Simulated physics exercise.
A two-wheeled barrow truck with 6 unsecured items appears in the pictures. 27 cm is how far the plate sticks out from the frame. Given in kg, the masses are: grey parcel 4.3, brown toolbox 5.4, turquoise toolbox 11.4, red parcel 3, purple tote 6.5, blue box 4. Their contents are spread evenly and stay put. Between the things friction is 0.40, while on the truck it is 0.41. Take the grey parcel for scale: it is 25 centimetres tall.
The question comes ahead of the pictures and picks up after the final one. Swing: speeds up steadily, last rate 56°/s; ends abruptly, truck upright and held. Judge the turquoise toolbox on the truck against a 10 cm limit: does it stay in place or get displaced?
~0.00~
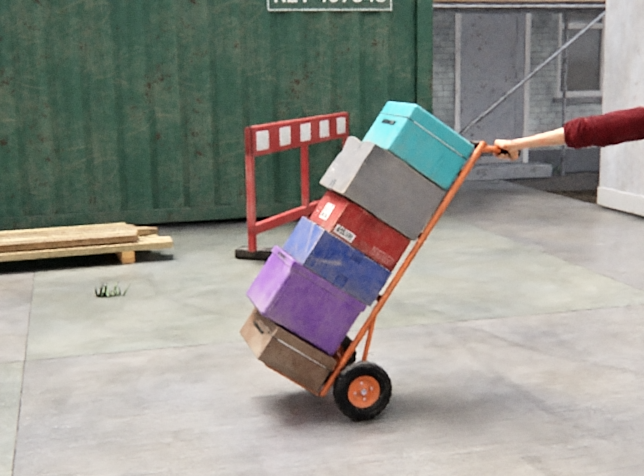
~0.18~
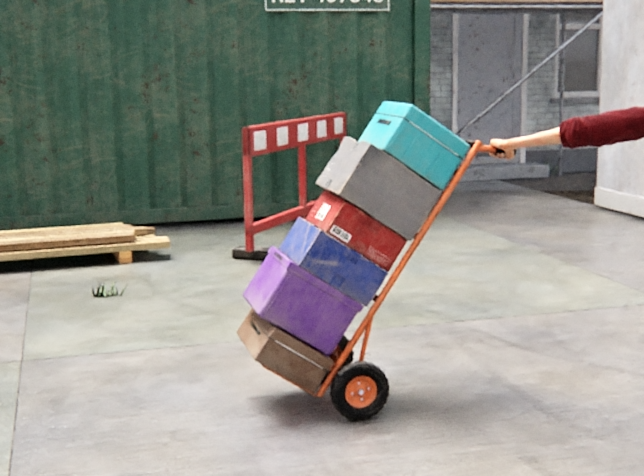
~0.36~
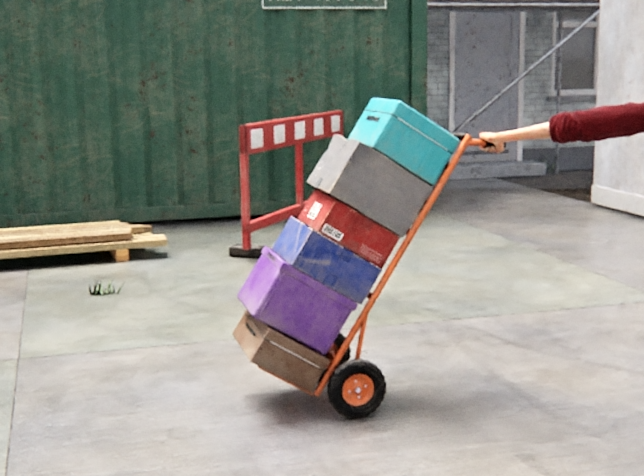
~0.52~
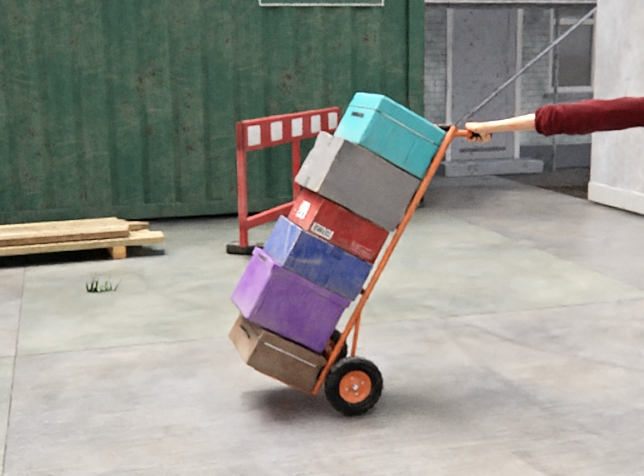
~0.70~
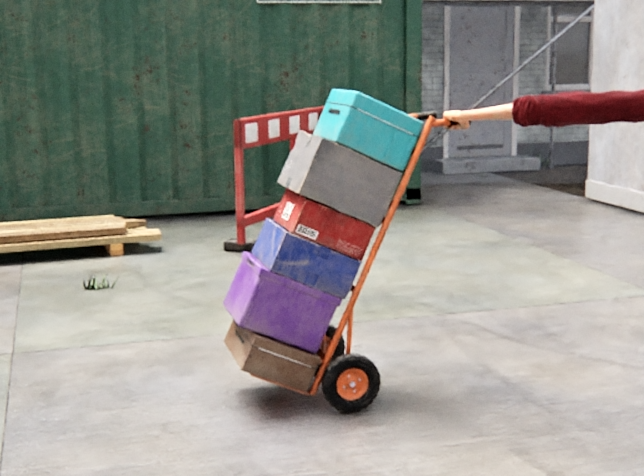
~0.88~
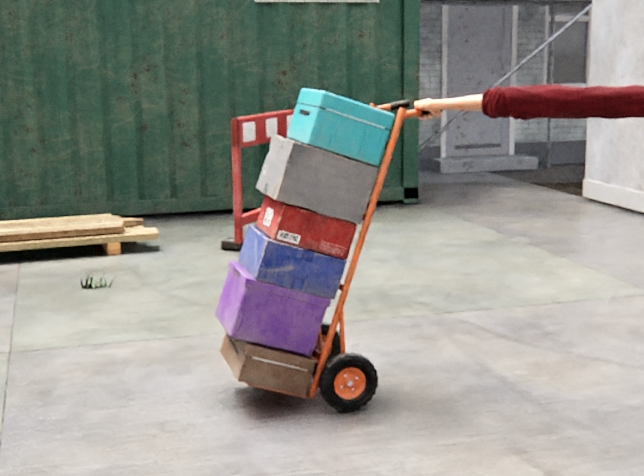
It gets displaced.
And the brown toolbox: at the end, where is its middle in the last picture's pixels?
(212, 370), roughly.
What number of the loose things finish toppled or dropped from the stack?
Total count: 6.
Around 1.68 s, truck upright; turquoise toolbox tipped 16° against what carries it near (185, 145); grey parcel tipped 16° against what carries it; red parcel tipped 16° against what carries it.
Around 2.08 s, truck upright; grey parcel, turquoise toolbox and red parcel now dropped from the stack; blue box tipped 44° against what carries it; purple tote tipped 44° against what carries it.
Around 2.38 s, truck upright; purple tote and blue box now dropped from the stack; brown toolbox on its side.
Finally (3.8 s), dropped from the stack, grey parcel, turquoise toolbox, red parcel, purple tote and blue box; on their side or leaning hard on the truck, brown toolbox.
